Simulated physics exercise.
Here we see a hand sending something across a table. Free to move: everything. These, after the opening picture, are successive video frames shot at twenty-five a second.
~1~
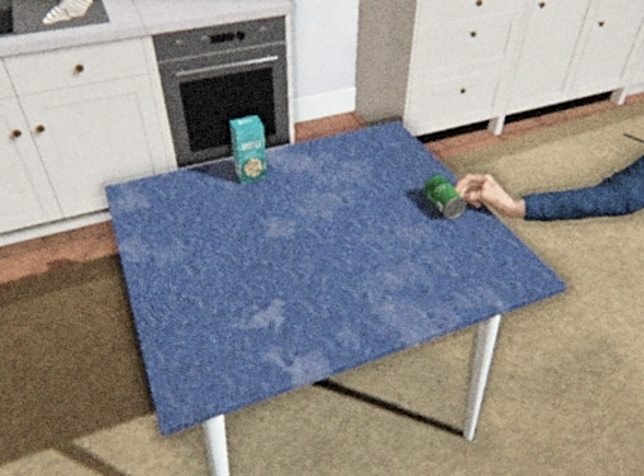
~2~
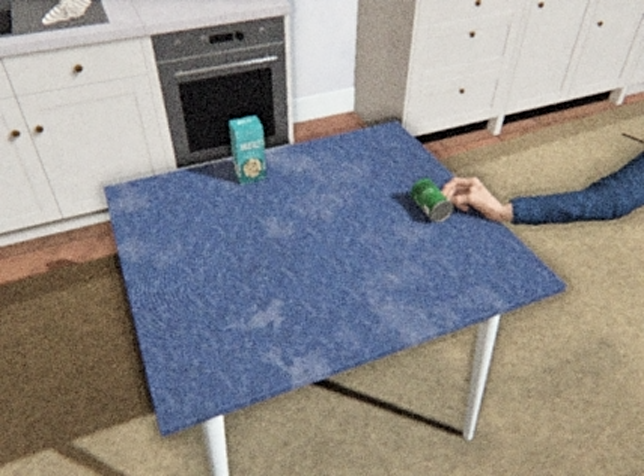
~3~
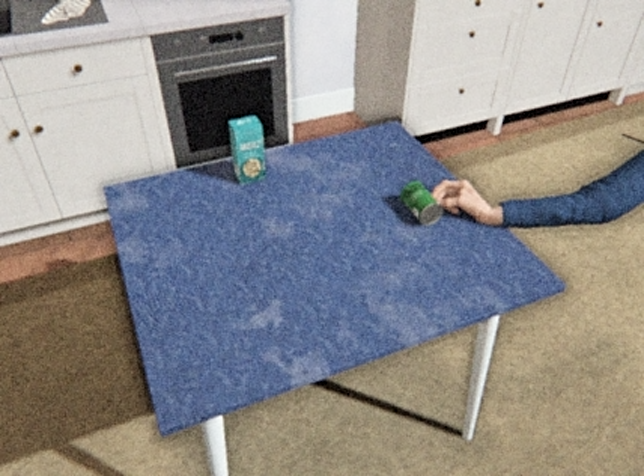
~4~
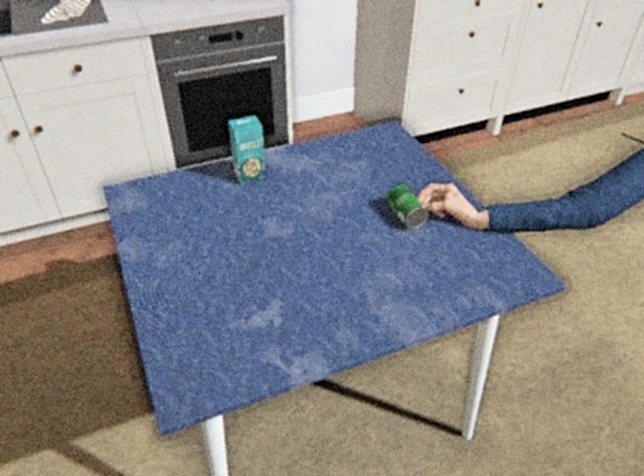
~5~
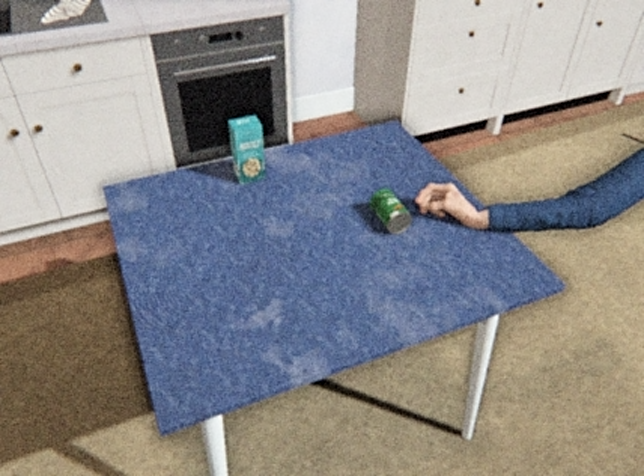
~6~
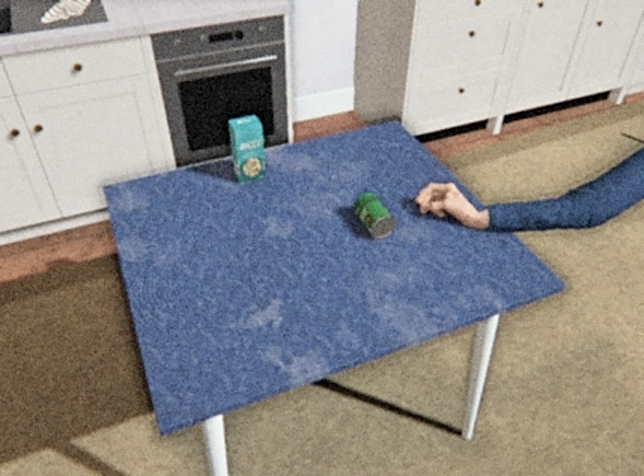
A green tin lying on its side moves left and slightly toward the viewer across a blue table, pushed by a hand reaching from the right; the hand then stays back while the tin keeps rolling, a teal box standing behind.
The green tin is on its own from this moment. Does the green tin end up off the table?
Yes. Off the top.
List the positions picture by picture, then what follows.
In the first picture, under the hand; green tin (445, 197).
In the second picture, under the hand; green tin (432, 200).
In the third picture, under the hand; green tin (421, 203).
In the fourth picture, green tin (407, 207).
In the fifth picture, green tin (391, 211) moved about its own width.
In the sixth picture, green tin (374, 216) moved about its own width.
Then, 0.30 s later than the last frame, green tin moved well along near (244, 252).
Then, 0.60 s later than the last frame, green tin now off the table.
Then, 0.90 s later than the last frame, things are still on the move.
When it is over, off the table, green tin.
